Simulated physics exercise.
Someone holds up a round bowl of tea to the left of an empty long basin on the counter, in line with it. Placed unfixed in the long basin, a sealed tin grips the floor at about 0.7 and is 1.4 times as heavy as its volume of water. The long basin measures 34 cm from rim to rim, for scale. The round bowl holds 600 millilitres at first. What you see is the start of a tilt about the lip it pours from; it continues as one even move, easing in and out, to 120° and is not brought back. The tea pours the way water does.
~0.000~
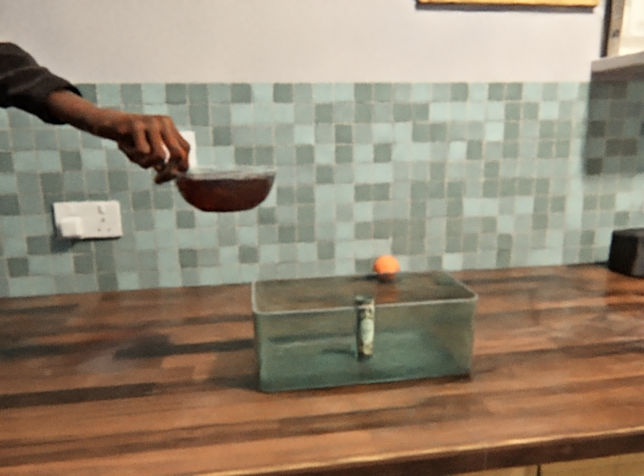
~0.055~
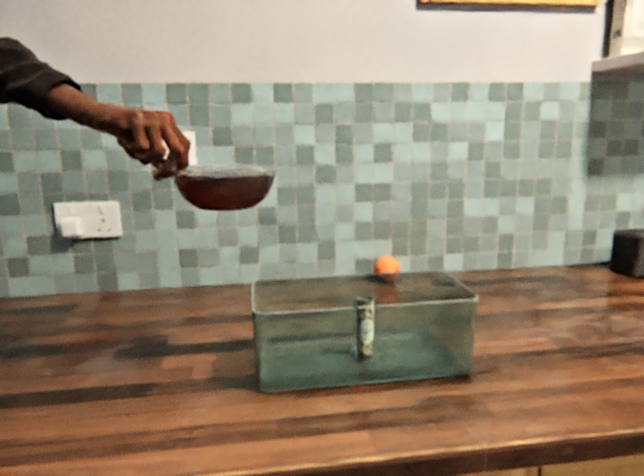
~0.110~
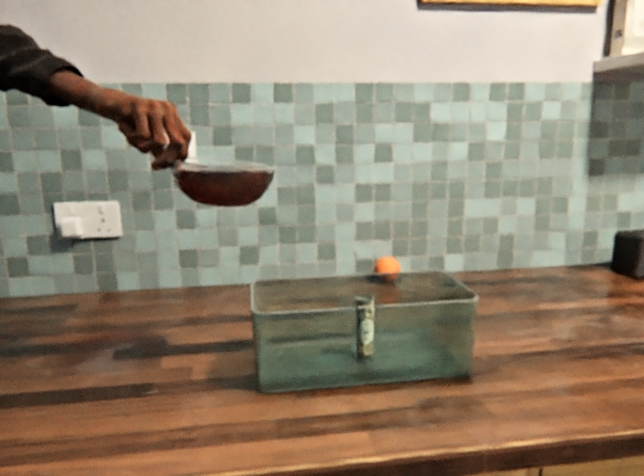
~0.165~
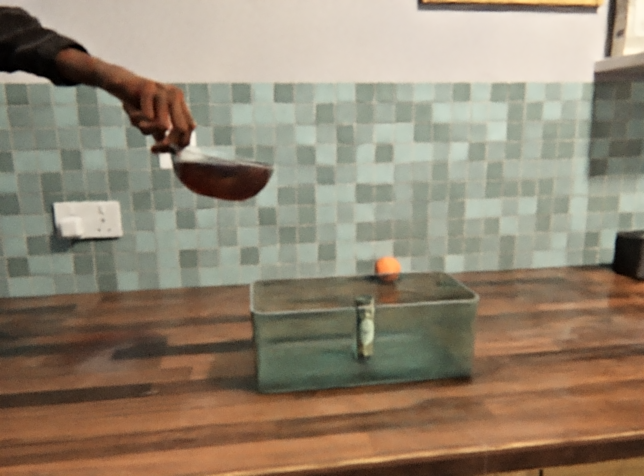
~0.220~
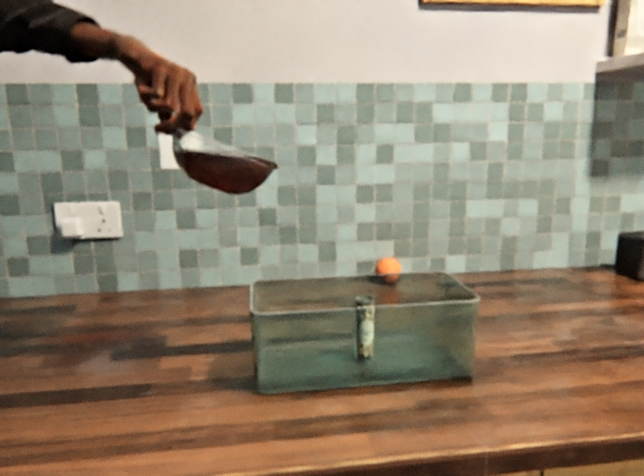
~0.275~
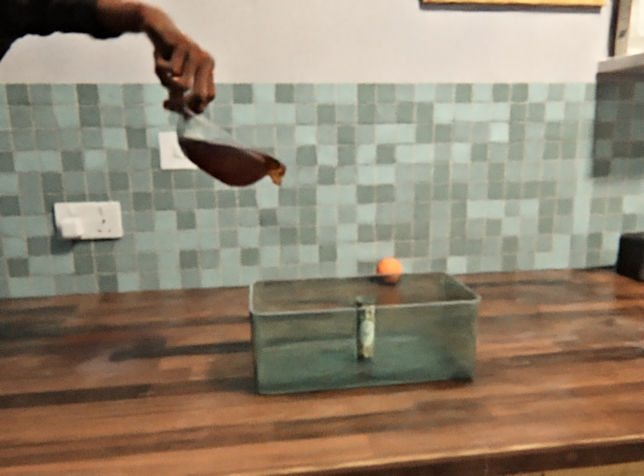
A wooden kitchen counter backed by teal and grey mosaic tiles is seen from the front, slightly above, in a still view. An empty greenish glass basin sits on it with an orange ball behind, while a dark-sleeved hand at upper left holds a clear bowl of reddish-brown tea. The hand rises and tilts the bowl rightward, slowly then faster, until tea shows at its lip.
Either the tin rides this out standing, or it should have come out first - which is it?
It's bound to withstand the flow.
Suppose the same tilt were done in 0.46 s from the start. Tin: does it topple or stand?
Result: Tin still standing.
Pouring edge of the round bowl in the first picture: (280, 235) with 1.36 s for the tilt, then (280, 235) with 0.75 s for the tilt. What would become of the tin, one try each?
Run one: It does not tip. Run two: It tumbles.
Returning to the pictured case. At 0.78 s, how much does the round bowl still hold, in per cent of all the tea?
0 %.
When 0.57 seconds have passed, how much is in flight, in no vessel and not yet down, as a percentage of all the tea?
About 74 per cent.
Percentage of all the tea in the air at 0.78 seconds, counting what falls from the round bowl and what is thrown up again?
About 3 per cent.
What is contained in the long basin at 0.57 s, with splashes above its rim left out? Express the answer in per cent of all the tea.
Roughly 22 percent.
Then, 0.57 s in, the tilt is 103° and 4 per cent is still to pour; the tin stands where it began.
Then, 0.78 s in, the tilt is 120° and 0 per cent is still to pour; the tin stands where it began.
Then, 1.01 s in, the tilt is 120° and 0 per cent is still to pour; the tin stands where it began.
Then, 1.25 s in, the tilt is 120° and 0 per cent is still to pour; the tin stands where it began.
Finally, the tin stands where it began.
